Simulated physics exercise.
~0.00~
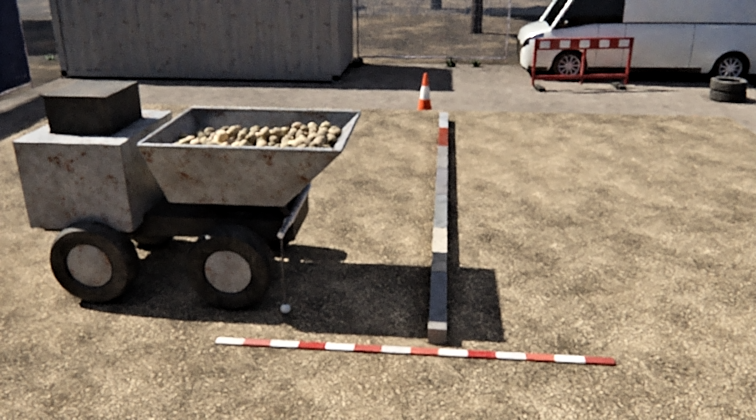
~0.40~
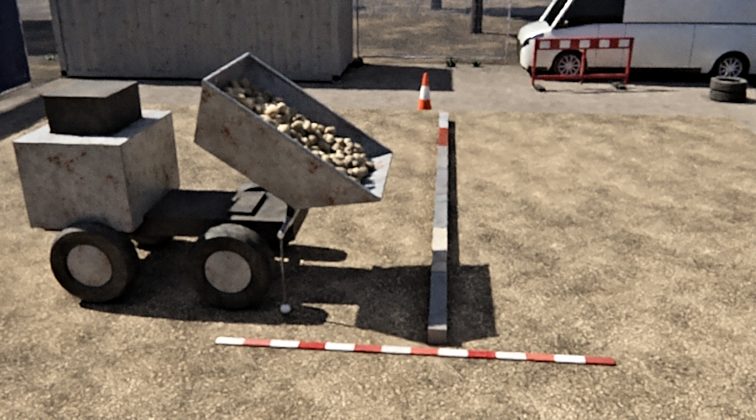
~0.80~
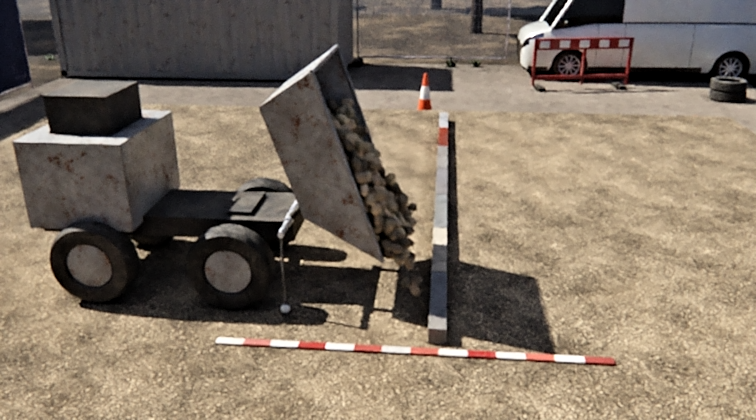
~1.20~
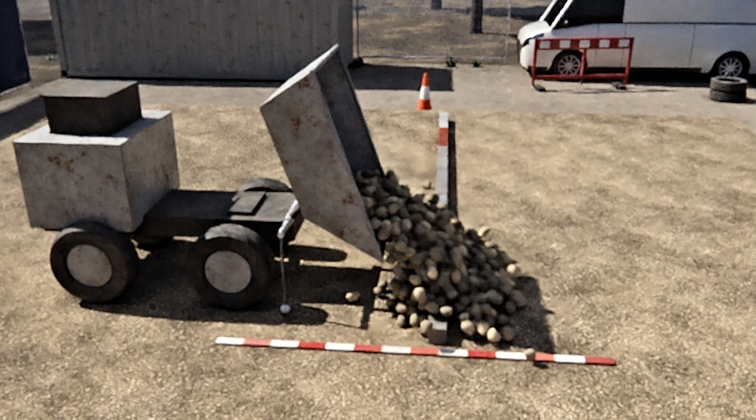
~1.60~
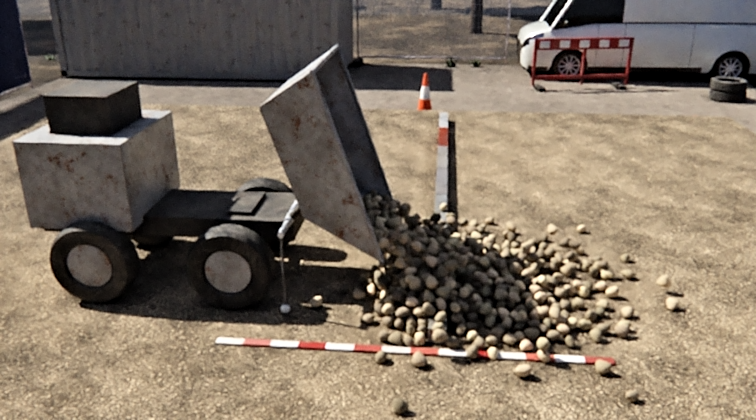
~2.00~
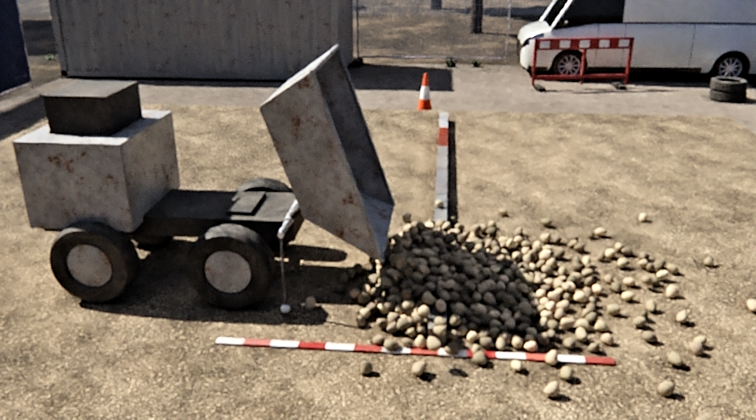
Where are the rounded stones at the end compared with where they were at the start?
At the start the stones sit inside the level skip of the dumper. By the end they lie on the ground to the right and lower down, in a heap spread across both sides of the kerb.
